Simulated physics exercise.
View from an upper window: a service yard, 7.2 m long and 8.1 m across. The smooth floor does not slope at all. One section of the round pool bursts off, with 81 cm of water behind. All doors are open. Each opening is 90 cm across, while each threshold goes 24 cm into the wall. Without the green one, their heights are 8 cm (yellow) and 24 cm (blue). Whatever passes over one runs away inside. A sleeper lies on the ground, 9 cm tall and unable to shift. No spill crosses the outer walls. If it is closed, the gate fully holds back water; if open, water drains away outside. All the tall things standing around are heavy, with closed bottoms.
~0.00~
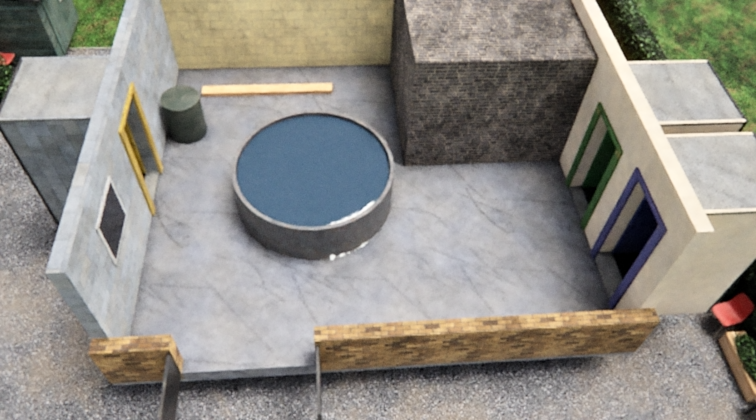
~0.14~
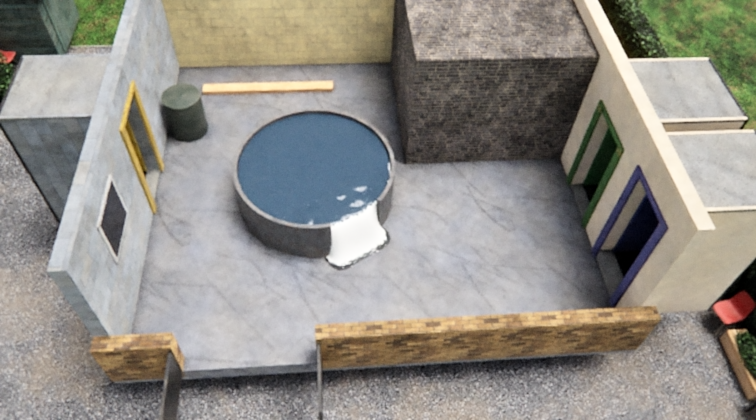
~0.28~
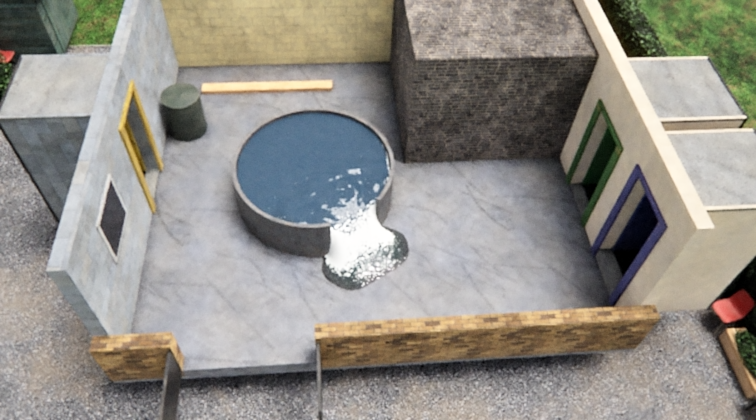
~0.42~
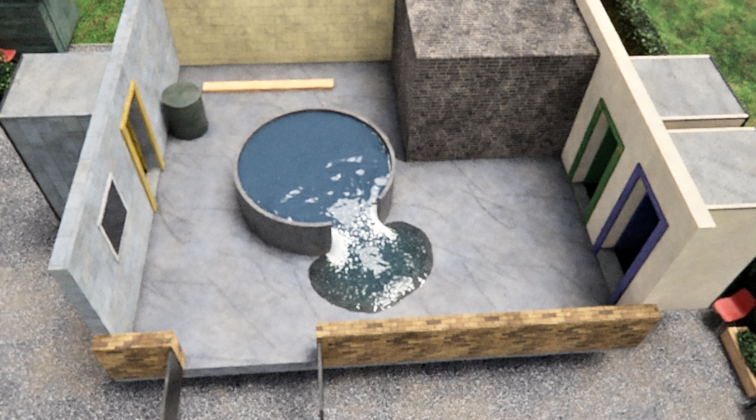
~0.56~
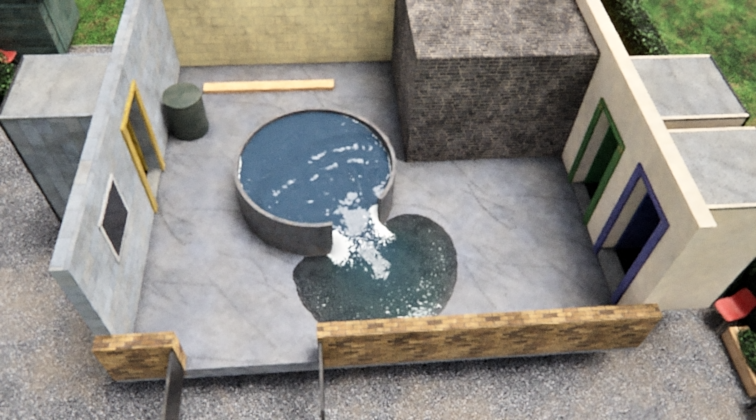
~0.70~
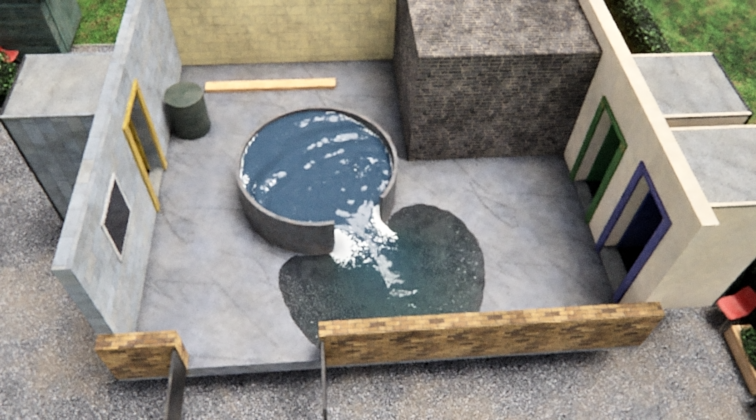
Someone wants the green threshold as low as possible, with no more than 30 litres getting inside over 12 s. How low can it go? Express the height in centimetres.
Around 17 cm would do.
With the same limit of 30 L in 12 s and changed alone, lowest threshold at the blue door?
The blue door needs around 34 cm.
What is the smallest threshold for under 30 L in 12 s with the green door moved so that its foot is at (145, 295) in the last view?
Minimum: About 7.0 cm.
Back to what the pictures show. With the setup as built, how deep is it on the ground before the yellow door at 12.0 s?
Some 6.0 centimetres.
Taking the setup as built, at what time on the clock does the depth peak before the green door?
Peak: Close to 8.5 s.
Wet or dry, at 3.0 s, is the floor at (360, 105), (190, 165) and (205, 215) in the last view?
Untouched, untouched, untouched.
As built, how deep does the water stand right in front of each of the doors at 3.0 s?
Door depths (cm): Yellow = 0, green = 10, blue = 40.
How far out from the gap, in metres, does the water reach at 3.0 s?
4.6 m.
After 1.4 s water covers 25 % of the floor, deepest (44 cm) near (392, 341); it has not reached the green door.
After 3.0 s water covers 40 % of the floor, deepest (43 cm) near (617, 327); 10 cm at the green door, 0 litres in over its 5 cm threshold.
After 12.0 s water covers 95 % of the floor, deepest (18 cm) near (596, 329); 13 cm at the green door, 303 litres in over its 5 cm threshold.
At the green door as built, the water arrived by 2.4 s and peaked near 17 cm at 8.4 s.
Run again over the same 12 s with other heights there, 49 litres in over 15 cm, 6 litres over 20.5 cm. The limit of 30 litres is kept from about 17 cm up.
